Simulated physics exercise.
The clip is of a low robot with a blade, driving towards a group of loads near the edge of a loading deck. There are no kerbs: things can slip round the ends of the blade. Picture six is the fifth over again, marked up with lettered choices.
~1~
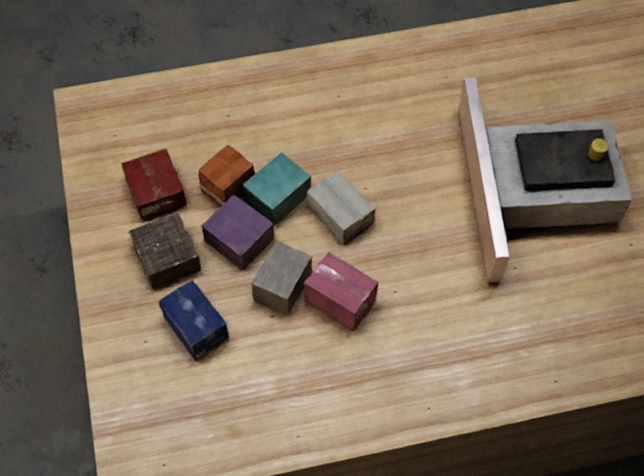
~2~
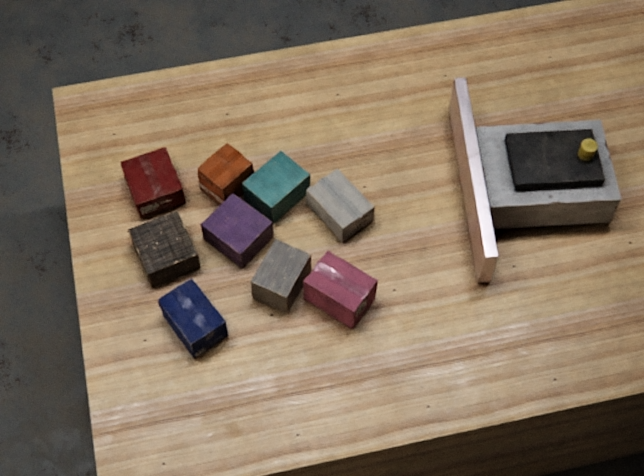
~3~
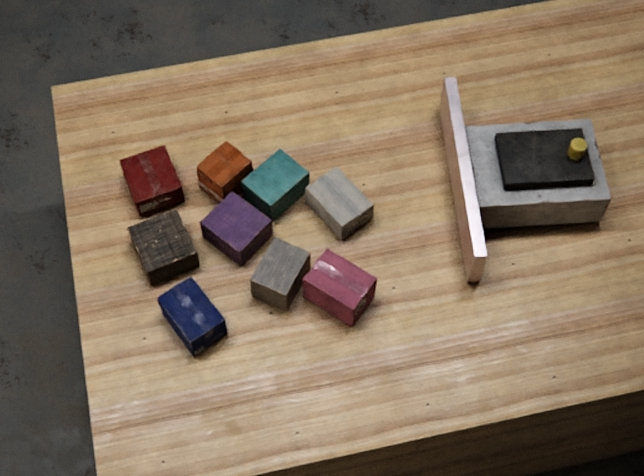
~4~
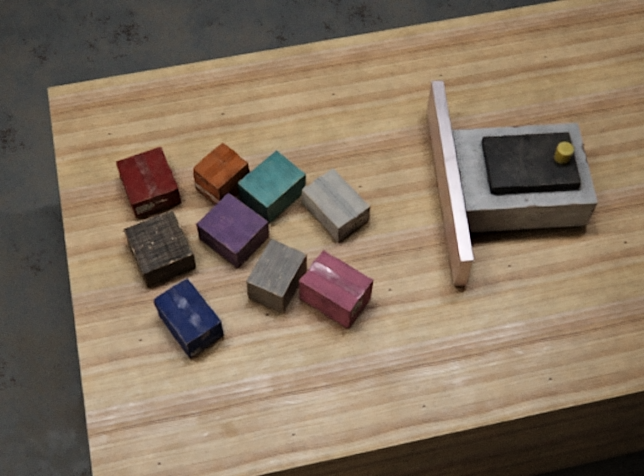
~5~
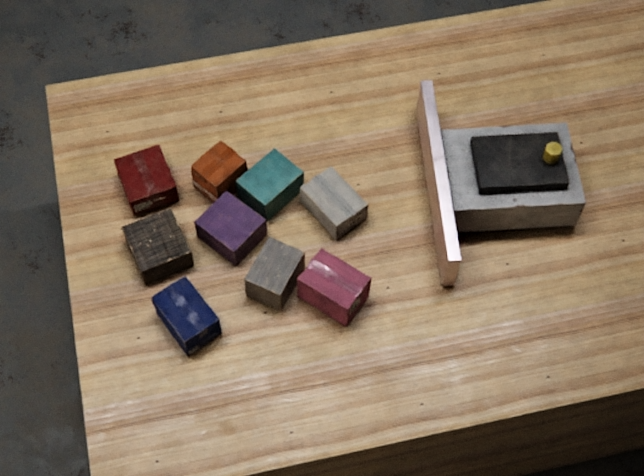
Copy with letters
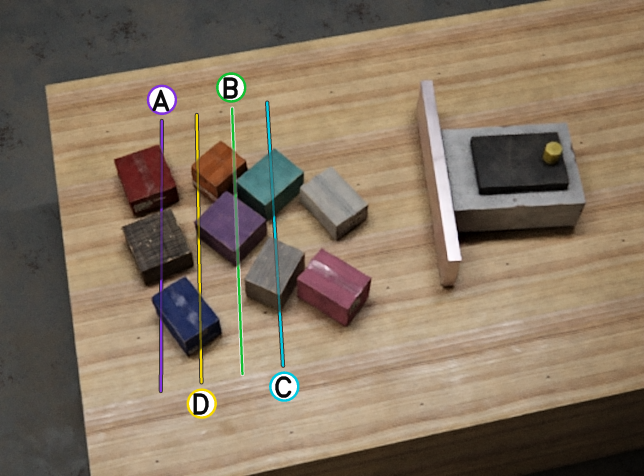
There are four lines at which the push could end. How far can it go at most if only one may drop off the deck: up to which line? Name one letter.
At A, and not beyond.
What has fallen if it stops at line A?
The black crate.
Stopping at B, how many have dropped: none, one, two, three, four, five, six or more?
The count is none.
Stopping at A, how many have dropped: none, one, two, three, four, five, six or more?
In all, one.
On the marked copy, A at (161, 246); B at (237, 231); C at (274, 224); D at (199, 239).
With A. Early on, robot (414, 180); pink box (305, 291); grey crate (260, 271).
Further on, robot (314, 199); black crate (121, 251); blue box (159, 325).
At the end, robot (236, 214); black crate over the edge; blue box (79, 342); one fallen.
As for the rest, B is within the limit but short; C is within the limit but short; D is within the limit but short.
